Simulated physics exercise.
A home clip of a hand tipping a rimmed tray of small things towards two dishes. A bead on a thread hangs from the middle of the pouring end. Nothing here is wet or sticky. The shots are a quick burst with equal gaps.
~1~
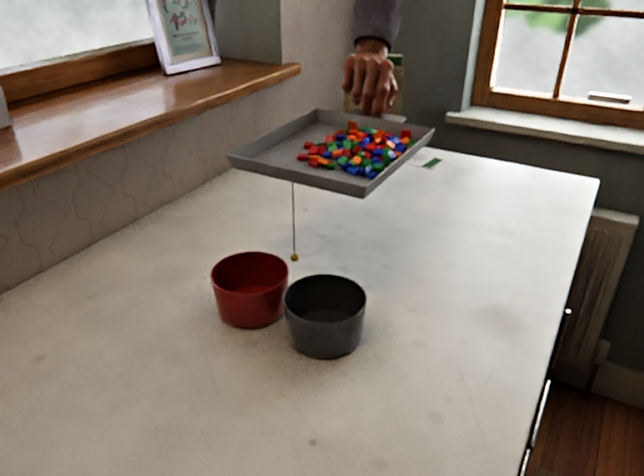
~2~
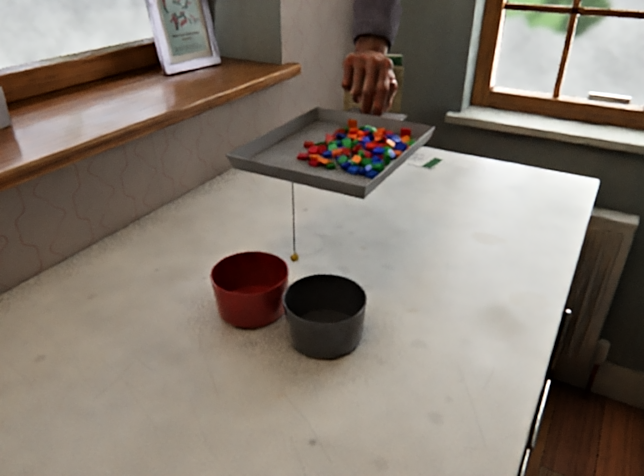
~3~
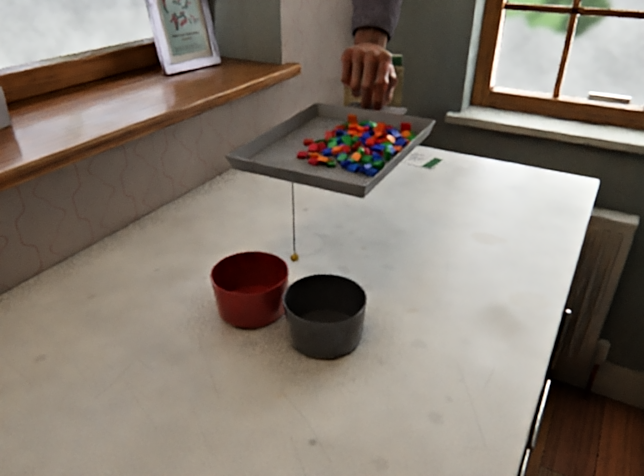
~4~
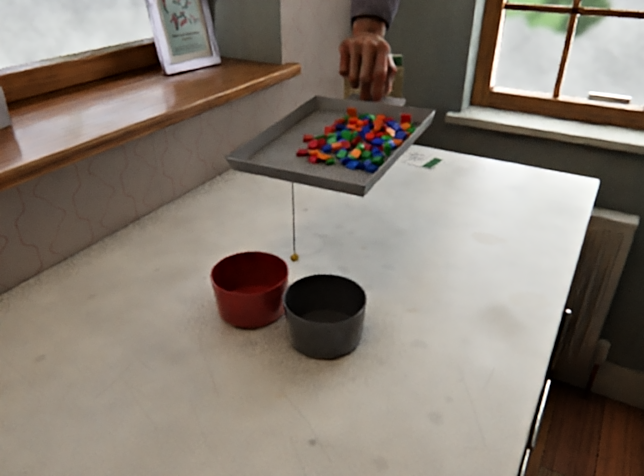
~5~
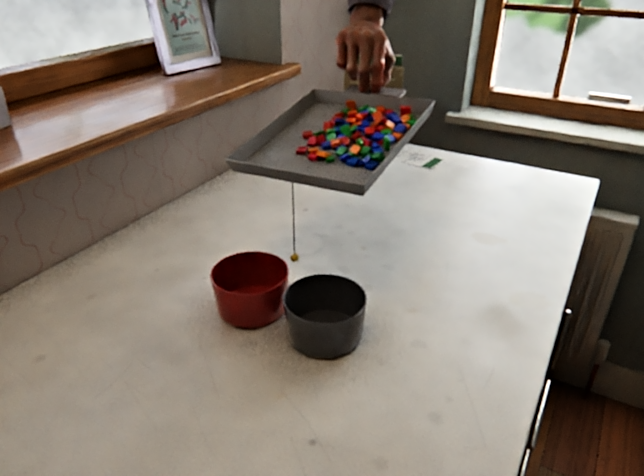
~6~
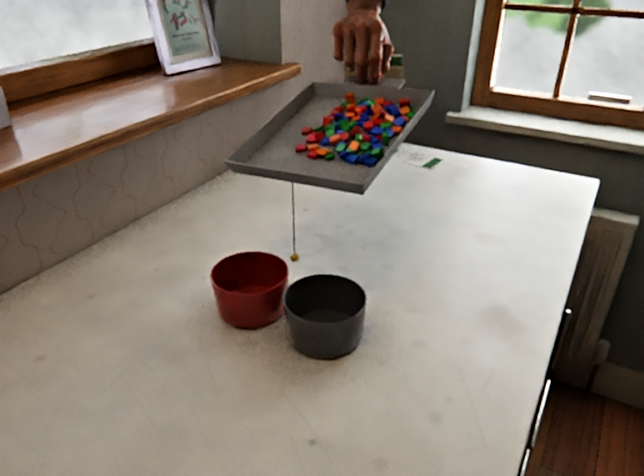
On a pale worktop by a window, a hand gradually raising the back of a grey tray of colourful pieces above two bowls.
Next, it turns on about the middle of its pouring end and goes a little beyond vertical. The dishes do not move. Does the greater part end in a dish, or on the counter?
They take more than half between them.
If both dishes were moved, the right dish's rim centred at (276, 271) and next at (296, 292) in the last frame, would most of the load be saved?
The first try: Above a half. The second: Over half.
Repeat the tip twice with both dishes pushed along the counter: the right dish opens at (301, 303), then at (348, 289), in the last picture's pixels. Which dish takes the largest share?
In turn: Left; the dish on the left.
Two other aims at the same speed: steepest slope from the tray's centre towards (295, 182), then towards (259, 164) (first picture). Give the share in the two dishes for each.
About 80 and 30 per cent.
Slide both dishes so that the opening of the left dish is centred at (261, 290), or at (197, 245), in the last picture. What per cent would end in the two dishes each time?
Roughly 50 per cent, and 70 per cent.
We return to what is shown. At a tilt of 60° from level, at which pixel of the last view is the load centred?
Roughly at (272, 165).
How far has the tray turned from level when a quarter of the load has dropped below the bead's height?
Around 105° of tilt.
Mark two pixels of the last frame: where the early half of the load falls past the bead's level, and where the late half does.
Around (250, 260) and then (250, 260).
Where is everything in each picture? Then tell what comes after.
The first picture shows corners of the pouring end at (232, 154) and (364, 184), level; middle of the load at (355, 147), mosaic tiles; left dish at (227, 307); right dish at (304, 336); bead on its thread at (295, 258).
The second picture shows corners of the pouring end at (232, 154) and (364, 184), level; middle of the load at (355, 146).
The third picture shows corners of the pouring end at (232, 155) and (363, 183), tipped barely, lowest at the left corner; middle of the load at (355, 142).
The fourth picture shows corners of the pouring end at (231, 156) and (362, 182), tipped a little, lowest at the left corner; middle of the load at (354, 137).
The fifth picture shows corners of the pouring end at (231, 158) and (362, 181), tipped a little, lowest at the left corner; middle of the load at (354, 132).
The sixth picture shows corners of the pouring end at (230, 159) and (361, 181), tipped a little, lowest at the left corner; middle of the load at (353, 127); left dish at (227, 307); right dish at (304, 336).
Soon after the last picture, tray tipped steeply; nearly all on the tray; a stray few in the left dish; a small part in the air.
A little later, tray tipped right over; about two thirds on the tray; a stray few in the right dish; a small part in the left dish; a stray few outside both; a small part in the air.
Later still, tray tipped past a quarter turn; a small part in the right dish; about two thirds in the left dish; about a quarter outside both.
At rest, tray tipped past a quarter turn; a small part in the right dish; about two thirds in the left dish; about a quarter outside both.
